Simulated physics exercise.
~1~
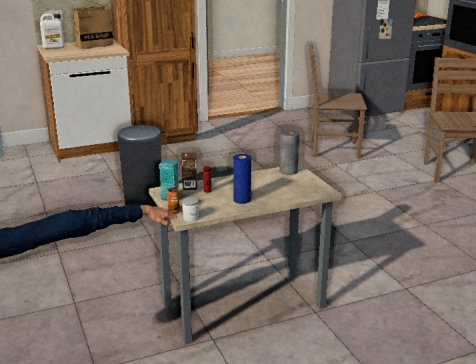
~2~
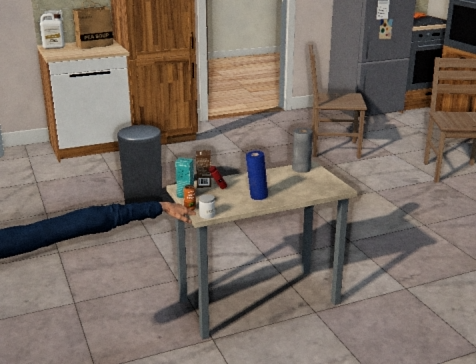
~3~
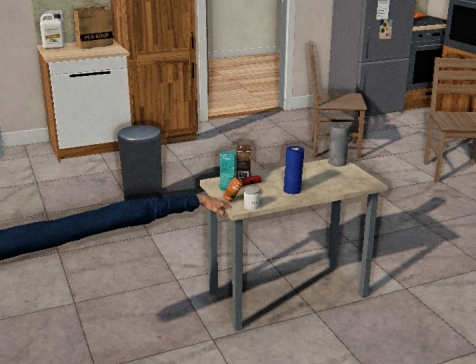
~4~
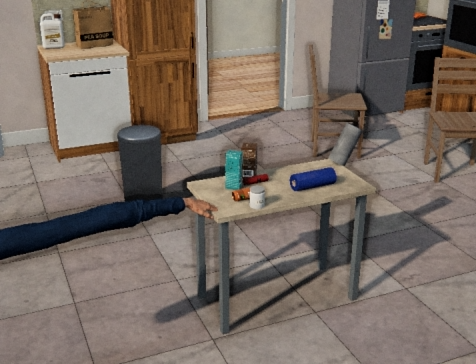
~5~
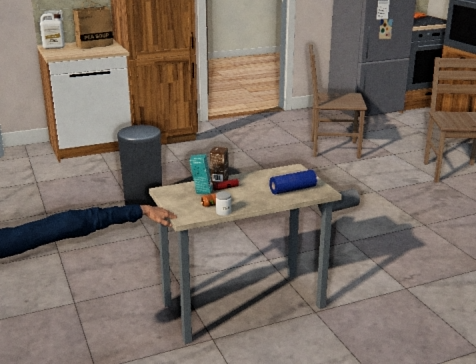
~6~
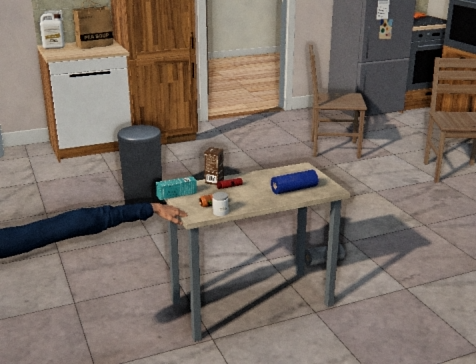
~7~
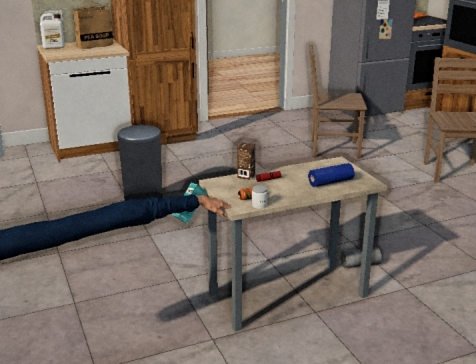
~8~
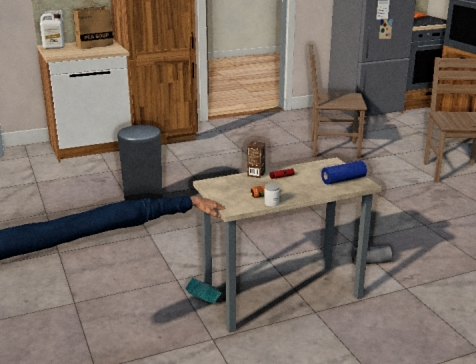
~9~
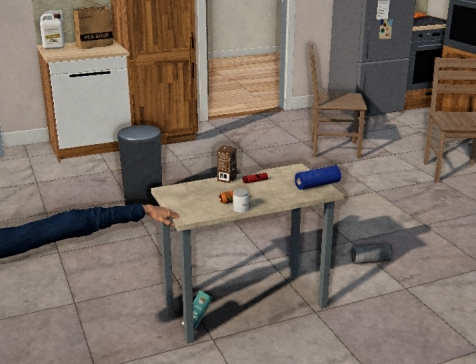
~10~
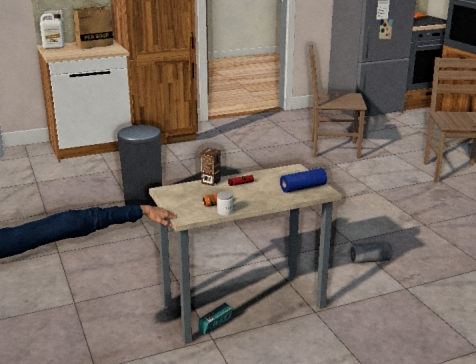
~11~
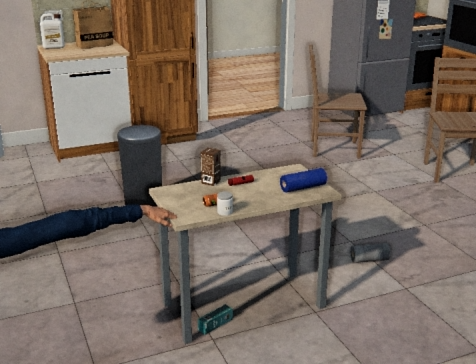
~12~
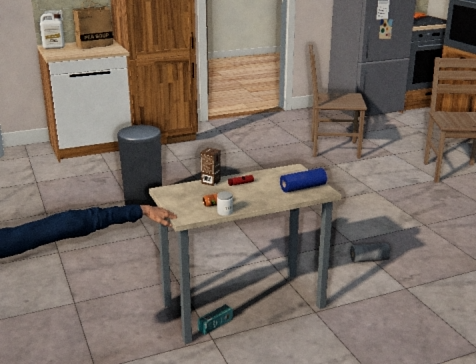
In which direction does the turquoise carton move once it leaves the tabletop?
The turquoise carton moves down, dropping from the left side of the table to the floor.
